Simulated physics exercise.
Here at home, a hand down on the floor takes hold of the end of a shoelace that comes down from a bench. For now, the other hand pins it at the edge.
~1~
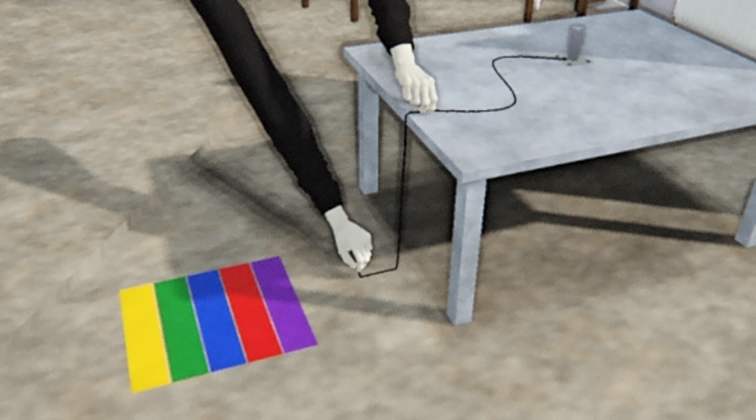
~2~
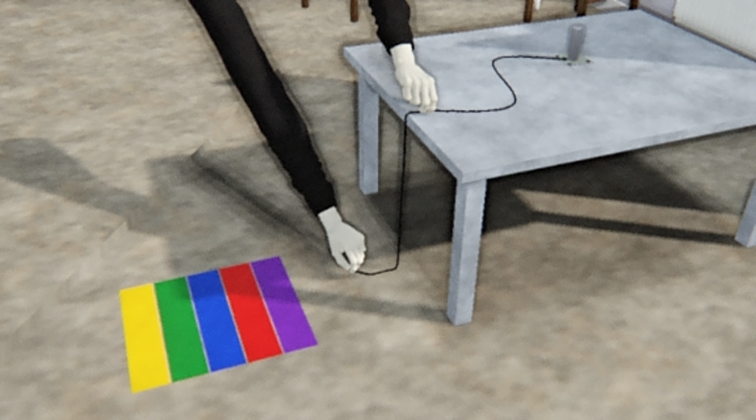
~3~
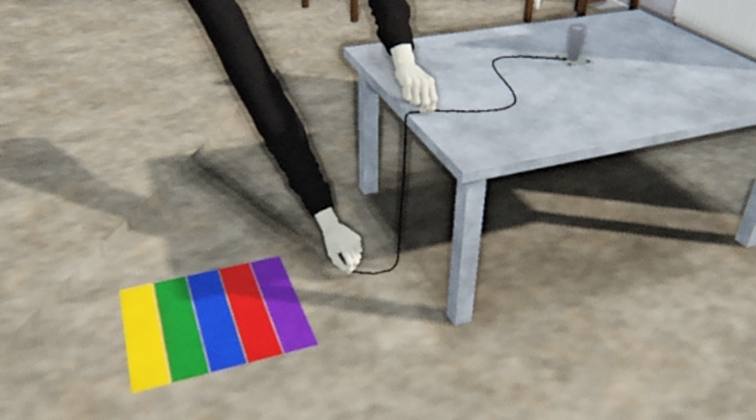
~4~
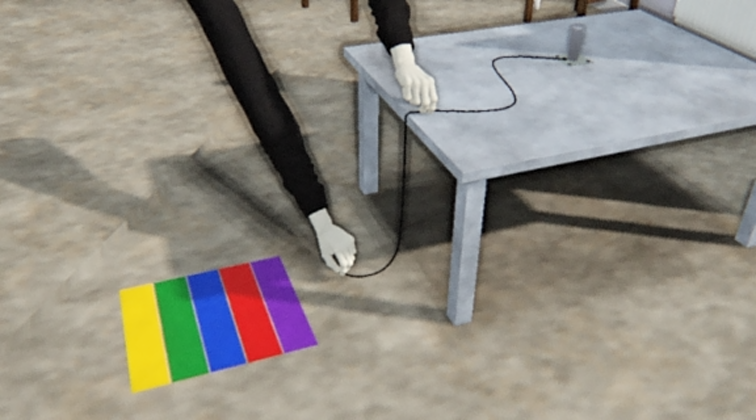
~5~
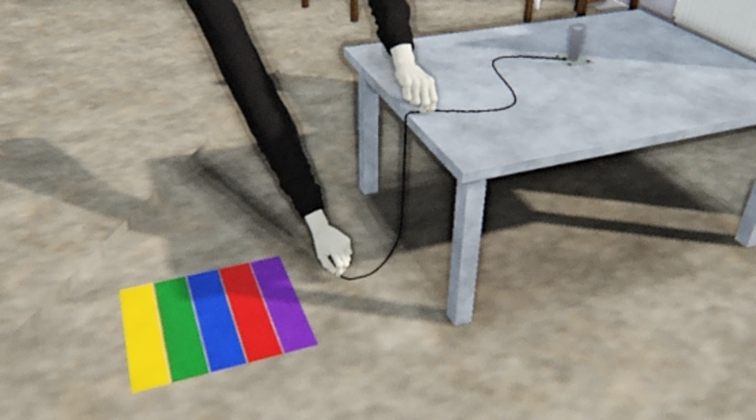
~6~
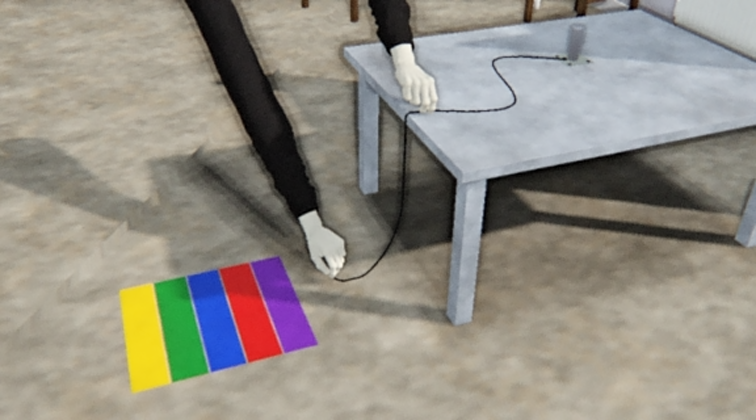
In this clip, one hand stays at the edge of a grey table on a dark cord, while a lower hand near the floor draws the cord's end slightly left, beside a mat striped yellow, green, blue, red and purple.
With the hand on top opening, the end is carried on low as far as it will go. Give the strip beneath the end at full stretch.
Yellow strip.
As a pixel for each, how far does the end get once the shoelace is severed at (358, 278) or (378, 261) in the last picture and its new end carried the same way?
In order, about (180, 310) and about (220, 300).
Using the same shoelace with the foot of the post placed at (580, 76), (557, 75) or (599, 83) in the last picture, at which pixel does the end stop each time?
Places per try: (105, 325); (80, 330); (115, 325).
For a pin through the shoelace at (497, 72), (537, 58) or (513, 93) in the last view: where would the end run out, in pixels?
That would be (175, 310) for the first, (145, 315) for the second and (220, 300) for the third.
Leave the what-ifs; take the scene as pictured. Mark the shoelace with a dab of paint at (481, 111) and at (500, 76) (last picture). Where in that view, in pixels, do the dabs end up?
First one close to (387, 119), second close to (476, 85).
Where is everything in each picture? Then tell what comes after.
End (357, 268); purple (294, 331); red (259, 339); blue (224, 348); green (186, 358); yellow (148, 367), in the first picture.
End (350, 269); shoelace through (529, 57) (500, 76) (507, 108) (420, 112) (403, 180) (399, 251), in the second picture.
End (346, 270), in the third picture.
End (340, 271); shoelace through (529, 57) (500, 76) (507, 108) (420, 112) (404, 180) (397, 251), in the fourth picture.
End (336, 272), in the fifth picture.
End (330, 274); shoelace through (529, 57) (500, 76) (507, 108) (420, 112) (403, 180) (385, 252), in the sixth picture.
Early on, end near (201, 303); over blue.
Midway, end near (159, 313); over green.
At the end of the slack, end near (132, 319); over yellow. It gets as far as the yellow strip.
